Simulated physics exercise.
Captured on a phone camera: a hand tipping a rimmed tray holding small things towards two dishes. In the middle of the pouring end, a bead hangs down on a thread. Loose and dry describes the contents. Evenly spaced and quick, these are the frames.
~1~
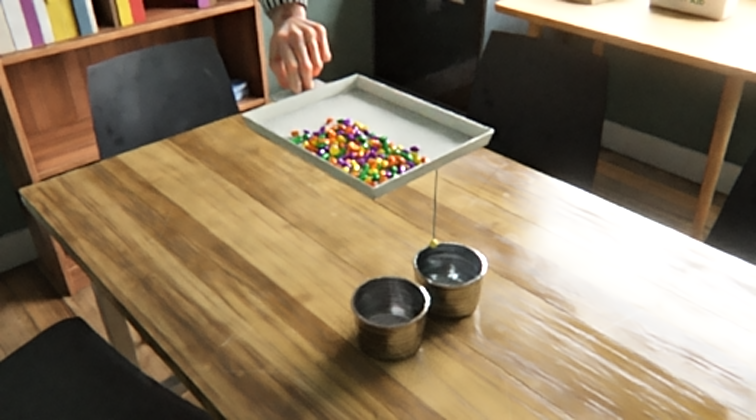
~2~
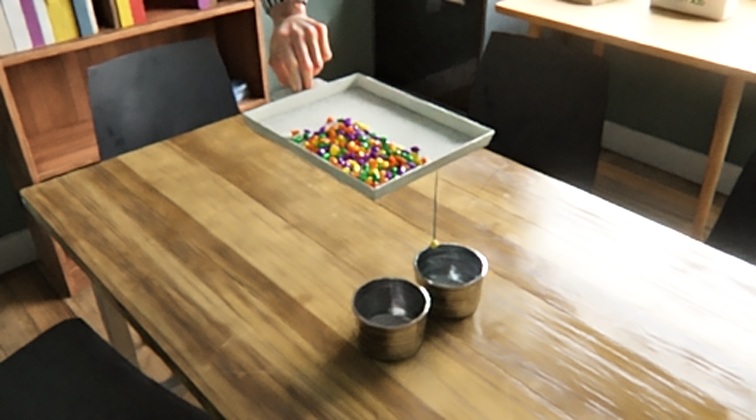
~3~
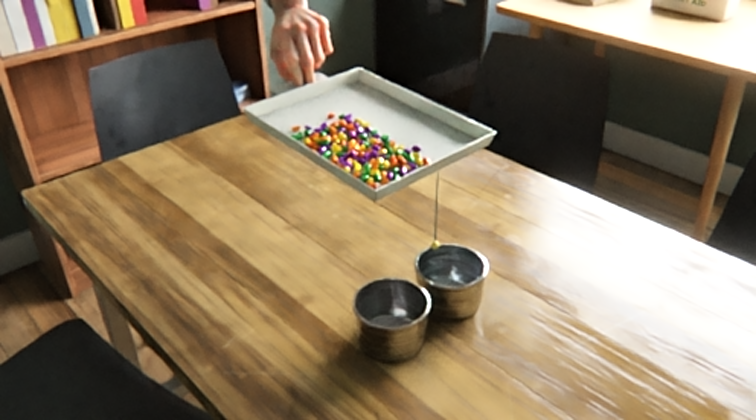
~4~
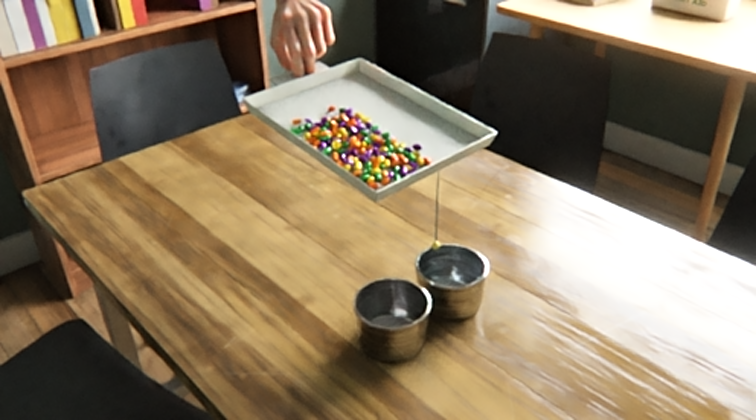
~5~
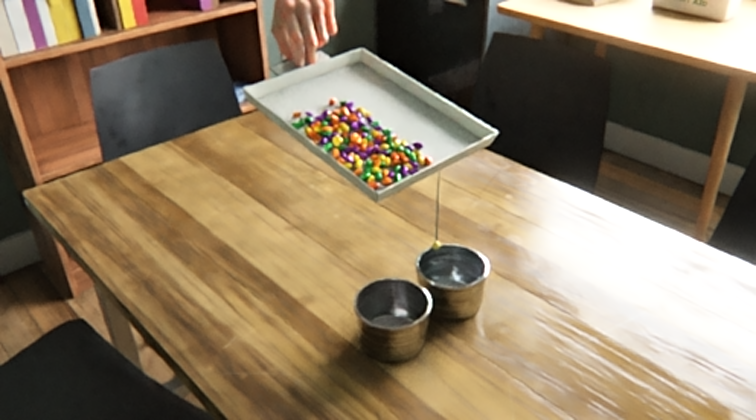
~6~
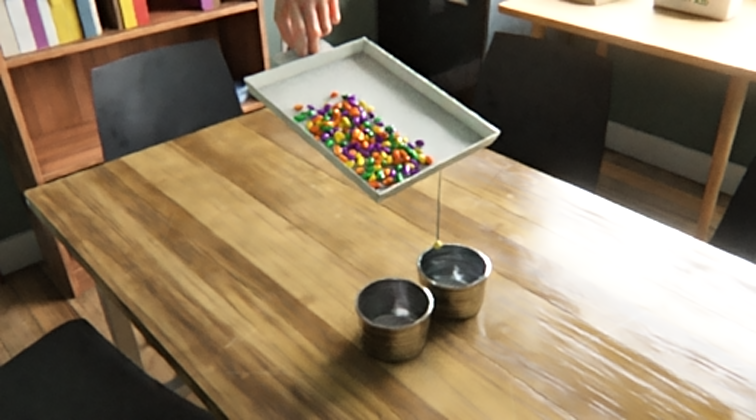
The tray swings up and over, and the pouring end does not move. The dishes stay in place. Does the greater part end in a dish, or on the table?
Well, most of it stays in the dishes by the end.
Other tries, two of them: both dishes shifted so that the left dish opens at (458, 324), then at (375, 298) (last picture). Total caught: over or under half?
Short of half and then Short of half.
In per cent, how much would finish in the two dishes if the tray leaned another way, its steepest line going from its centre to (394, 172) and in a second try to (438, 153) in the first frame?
Near 80 % and, after that, 20 %.
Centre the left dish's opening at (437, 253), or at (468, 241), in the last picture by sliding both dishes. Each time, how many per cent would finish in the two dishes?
Roughly 0 per cent, and 0 per cent.
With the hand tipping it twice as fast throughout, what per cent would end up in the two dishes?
I'd put it at some 50 per cent.
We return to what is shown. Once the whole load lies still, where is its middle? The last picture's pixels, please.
Once it all stops, the middle lies near (419, 328).
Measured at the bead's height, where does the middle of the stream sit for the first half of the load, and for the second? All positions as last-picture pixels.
The early half goes through (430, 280), the late half through (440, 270).
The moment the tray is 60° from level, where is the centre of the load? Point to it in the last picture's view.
The load's middle is around (400, 146).
Soon, tray tipped steeply; nearly all on the tray; a stray few in the air.
A while on, tray tipped right over; about a quarter on the tray; about a quarter in the left dish; a small part in the right dish; about a quarter outside both; about a quarter in the air.
Towards the end, tray tipped past a quarter turn; about a third in the left dish; about a quarter in the right dish; about a third outside both.
Finally, tray tipped past a quarter turn; about a third in the left dish; about a quarter in the right dish; about a third outside both.
